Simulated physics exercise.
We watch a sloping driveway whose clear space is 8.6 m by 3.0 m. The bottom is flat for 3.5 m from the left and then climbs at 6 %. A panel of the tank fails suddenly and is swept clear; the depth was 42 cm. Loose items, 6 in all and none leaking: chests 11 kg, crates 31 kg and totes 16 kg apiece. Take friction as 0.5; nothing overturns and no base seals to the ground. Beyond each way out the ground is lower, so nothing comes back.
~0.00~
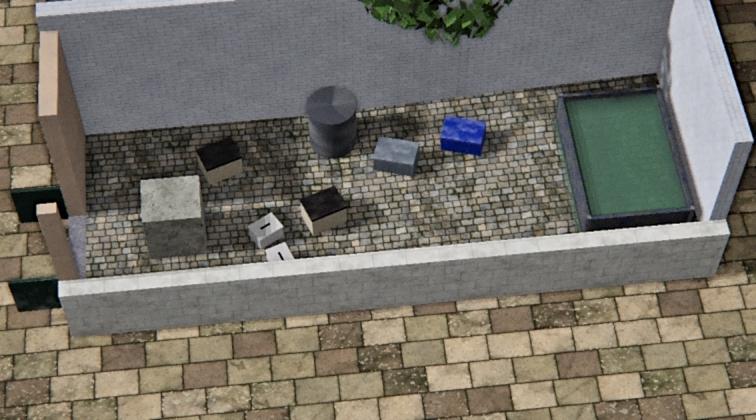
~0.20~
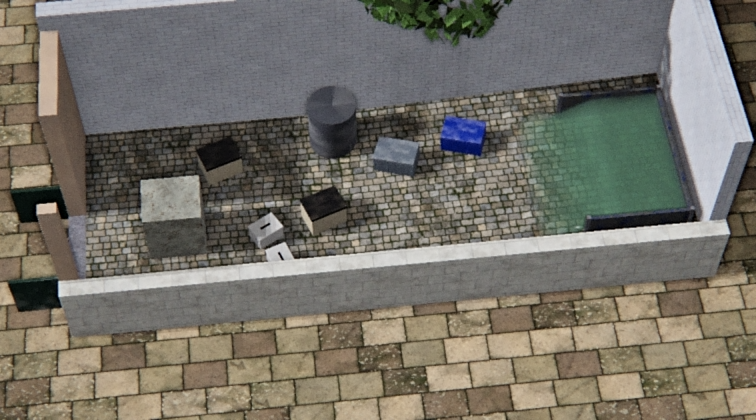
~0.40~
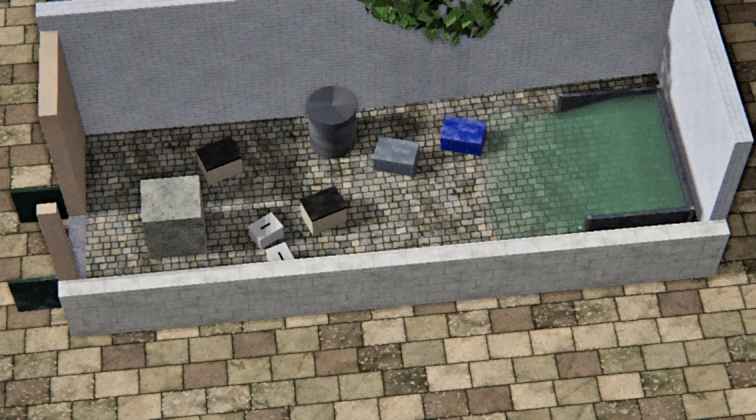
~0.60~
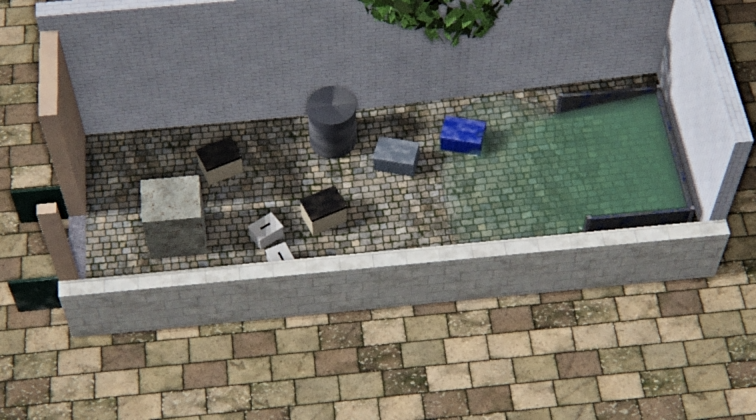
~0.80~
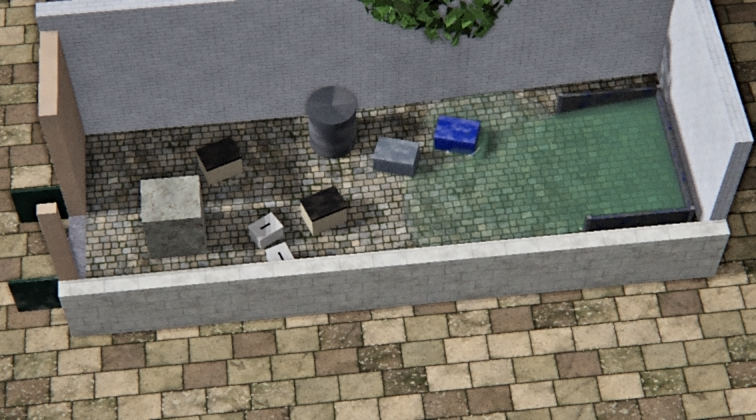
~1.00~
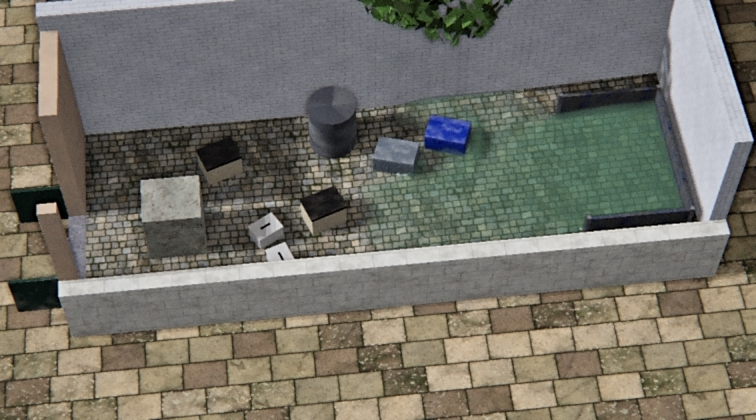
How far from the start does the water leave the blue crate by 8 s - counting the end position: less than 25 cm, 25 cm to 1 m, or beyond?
The blue crate ends far away.
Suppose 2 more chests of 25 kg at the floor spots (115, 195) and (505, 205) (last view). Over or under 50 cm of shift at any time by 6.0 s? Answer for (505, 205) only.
Answer: More.
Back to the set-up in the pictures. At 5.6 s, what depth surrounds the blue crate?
About 5 cm.
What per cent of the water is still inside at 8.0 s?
Some 56 per cent remains.
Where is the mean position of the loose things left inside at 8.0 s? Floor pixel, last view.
Around (232, 191).
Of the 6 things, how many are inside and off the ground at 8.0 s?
I count 1.
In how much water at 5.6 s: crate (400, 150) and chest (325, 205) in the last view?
About 10 and 7 cm.
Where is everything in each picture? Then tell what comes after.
In the first frame, the blue crate at (465, 130) rests on the ground; water covers 3.0 m2; 0 of 6 have shifted.
In the second frame, the blue crate at (465, 130) rests on the ground; 4.3 m2 under water; 0 of 6 have shifted.
In the third frame, the blue crate at (465, 130), on the bottom; water covers 5.9 m2; 0 of 6 have shifted.
In the fourth frame, the blue crate at (464, 130), on the bottom; 7.4 m2 under water; 0 of 6 have shifted.
In the fifth frame, the blue crate at (458, 129), on the bottom, 9 cm from its start; water covers 8.9 m2; 1 of 6 have shifted.
In the sixth frame, the blue crate at (449, 129), on the bottom, 23 cm from its start; 10.2 m2 under water; 1 of 6 have shifted.
After 1.6 s the blue crate is near (415, 126), 0.7 m from its start, aground; 0 of 6 are out; 0 afloat.
After 3.6 s the blue crate is near (377, 114), 1.3 m from its start, afloat; 1 of 6 are out; 3 afloat.
After 5.6 s the blue crate is near (377, 117), 1.3 m from its start, aground; 1 of 6 are out; 2 afloat.
After 8.0 s the blue crate is near (377, 117), 1.3 m from its start, aground; 2 of 6 are out; 1 afloat.
